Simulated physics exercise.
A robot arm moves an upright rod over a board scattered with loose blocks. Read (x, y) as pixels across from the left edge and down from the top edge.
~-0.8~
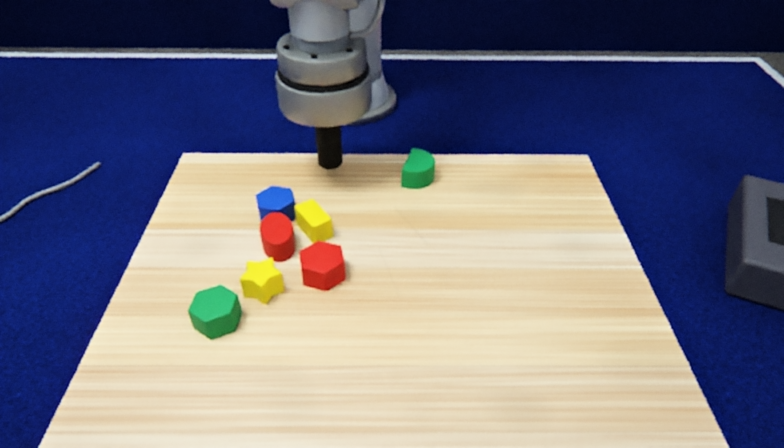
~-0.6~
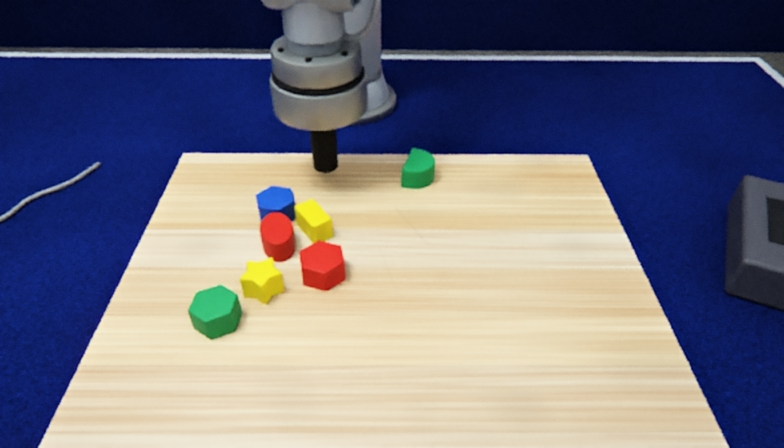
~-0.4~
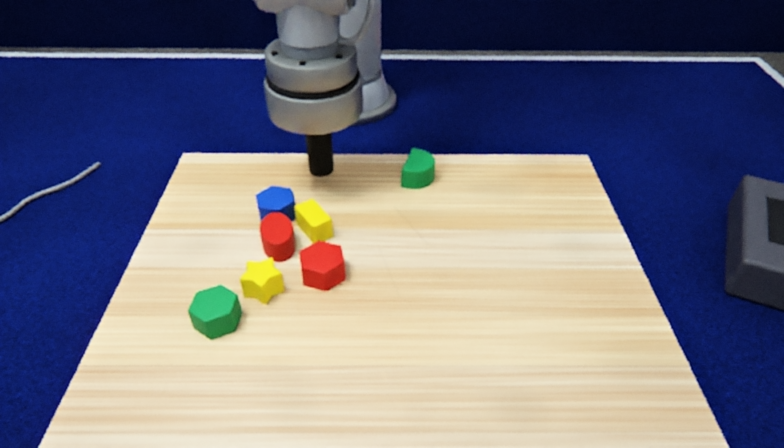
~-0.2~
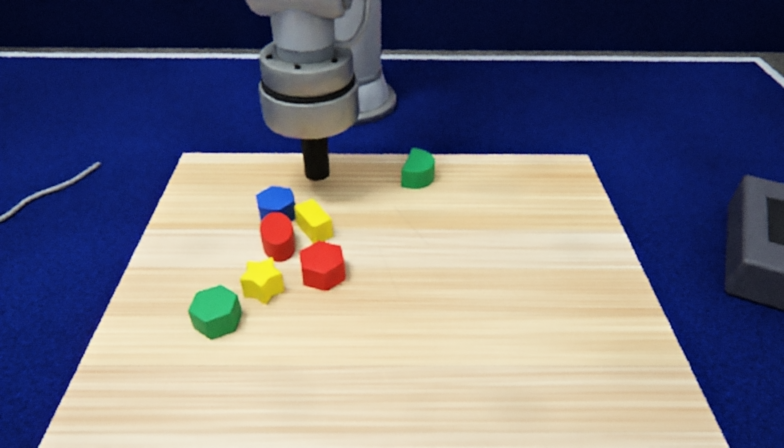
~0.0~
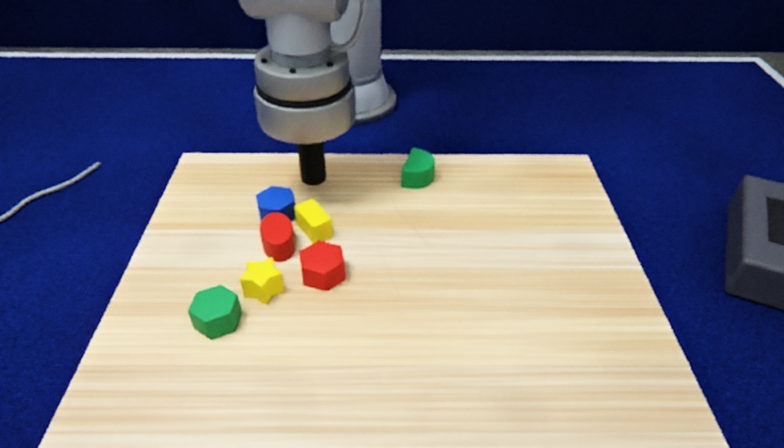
Robot arm easing its upright black rod slightly left and nearer over a wooden board, the scattered coloured blocks staying still.
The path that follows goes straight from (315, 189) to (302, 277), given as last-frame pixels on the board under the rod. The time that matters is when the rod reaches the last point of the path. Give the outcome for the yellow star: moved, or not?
By then it is still where it was.
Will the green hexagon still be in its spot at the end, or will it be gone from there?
It keeps its position.
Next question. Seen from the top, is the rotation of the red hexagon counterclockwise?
No, that is not what happens.
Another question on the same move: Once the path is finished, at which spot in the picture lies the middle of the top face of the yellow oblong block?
It ends at (322, 276).
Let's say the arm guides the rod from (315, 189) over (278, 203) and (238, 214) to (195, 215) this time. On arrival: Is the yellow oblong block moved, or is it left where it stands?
That block remains where it is.
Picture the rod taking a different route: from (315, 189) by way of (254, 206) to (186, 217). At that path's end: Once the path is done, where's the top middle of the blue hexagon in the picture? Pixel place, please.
I predict (252, 209).
What follows on the original path. One third of the way, rod (311, 205); yellow oblong block (313, 221).
Two thirds of the way, rod (306, 233); red oval (274, 228); yellow oblong block (314, 251), turned 15° anticlockwise; red hexagon (330, 282).
At the end, rod (301, 266); green hexagon still; yellow star still; red oval (274, 229); yellow oblong block (322, 276), turned 65° anticlockwise; red hexagon (345, 301), turned 20° clockwise.
